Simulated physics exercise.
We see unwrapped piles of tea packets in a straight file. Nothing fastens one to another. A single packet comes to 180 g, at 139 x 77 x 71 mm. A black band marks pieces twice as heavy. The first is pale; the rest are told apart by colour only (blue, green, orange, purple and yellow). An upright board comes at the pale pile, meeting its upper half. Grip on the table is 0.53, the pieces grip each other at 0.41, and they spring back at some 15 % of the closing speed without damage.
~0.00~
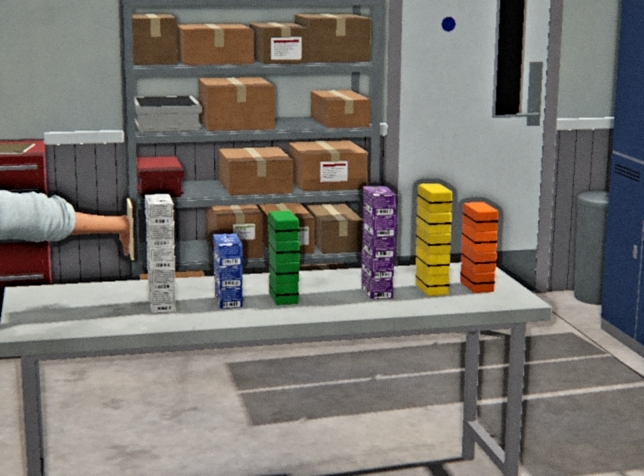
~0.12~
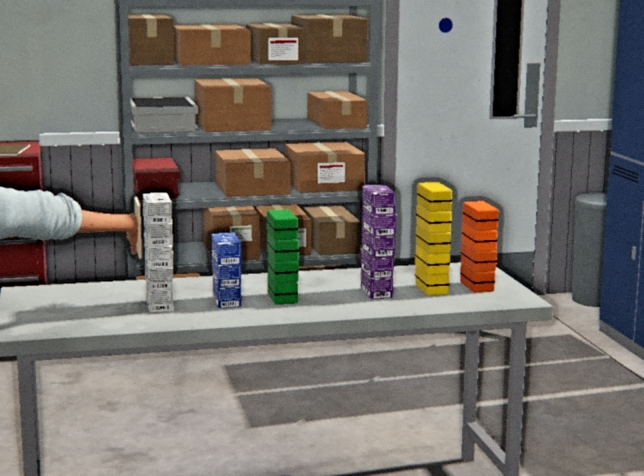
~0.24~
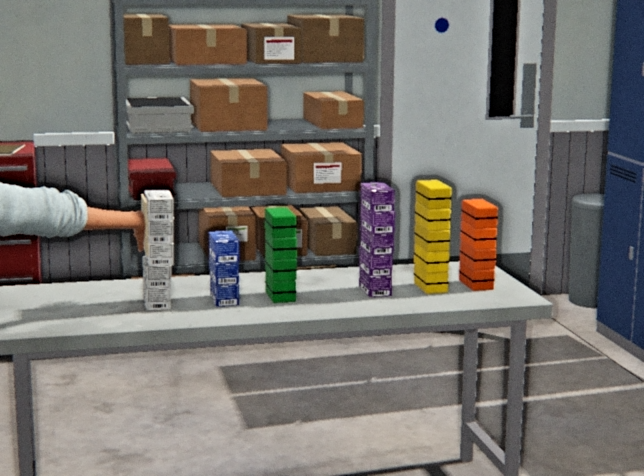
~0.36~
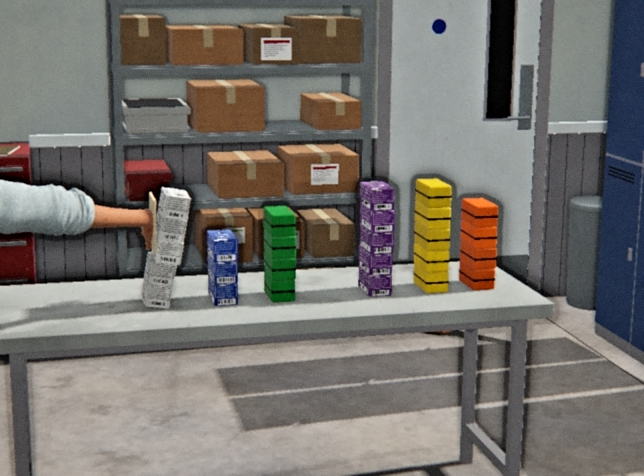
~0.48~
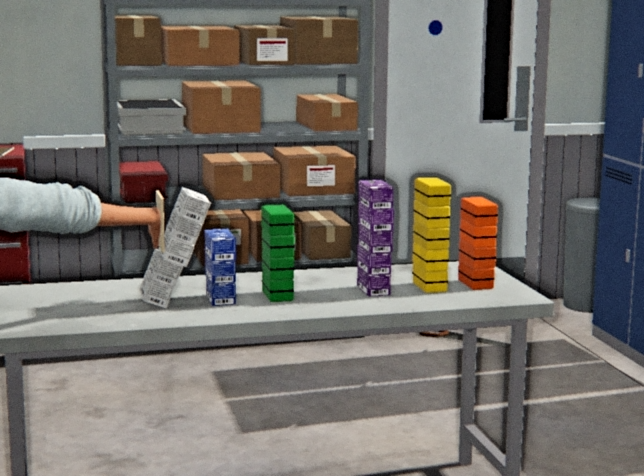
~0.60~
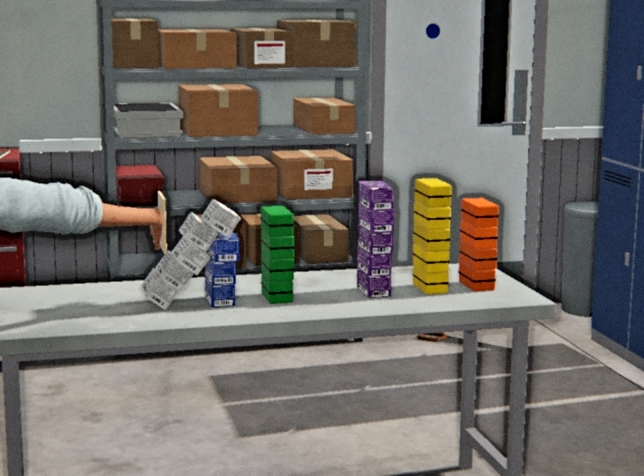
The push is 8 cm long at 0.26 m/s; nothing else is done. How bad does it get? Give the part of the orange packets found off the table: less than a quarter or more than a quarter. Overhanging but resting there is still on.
Less than a quarter of them.
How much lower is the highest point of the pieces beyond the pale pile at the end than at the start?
About 0 cm.
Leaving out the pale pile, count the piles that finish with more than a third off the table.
0 in all.
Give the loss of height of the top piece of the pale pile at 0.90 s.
Roughly 8 cm.
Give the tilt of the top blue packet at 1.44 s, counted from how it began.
Some 60°.
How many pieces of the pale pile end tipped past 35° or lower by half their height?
The count is 5.
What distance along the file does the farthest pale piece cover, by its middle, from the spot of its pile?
Roughly 56 cm along.
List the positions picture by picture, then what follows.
In the first picture (each place is the centre of the face we see best; the camera moves round a little), board (132, 227) 52 mm short; top orange packet (487, 222); top blue packet (231, 255); the others all in place.
Board (139, 225) 21 mm short; top orange packet (487, 221), in the second picture.
Board (147, 222) 10 mm in; top orange packet (487, 218), in the third picture.
Board (155, 220) 42 mm in, top of the pale pile leaning 10°; top orange packet (487, 217); the others all in place, in the fourth picture.
Board (163, 219) 7 cm in, top of the pale pile leaning 22°; top orange packet (487, 216); the others all in place, in the fifth picture.
Board (165, 219) 8 cm in, stopped, top of the pale pile leaning 34°; top orange packet (487, 217); top blue packet (227, 251) moved 13 mm; one has shifted, in the sixth picture.
By 0.90 s, 5 of the pale pile down; none of the 4 orange packets off the table (0 of 21 in all colours); top orange packet unmoved; top blue packet tilted 27°.
By 1.44 s, 5 of the pale pile down; none of the 4 orange packets off the table (0 of 21 in all colours); top orange packet unmoved; top blue packet tilted 59°, 6 cm lower.
When it is over (2.5 s), 5 of the pale pile down; none of the 4 orange packets off the table (0 of 21 in all colours); top orange packet unmoved; top blue packet on its side. That is 0 per cent. In pixels of the last frame, middles, top orange packet near (480, 213), top blue packet near (293, 262).
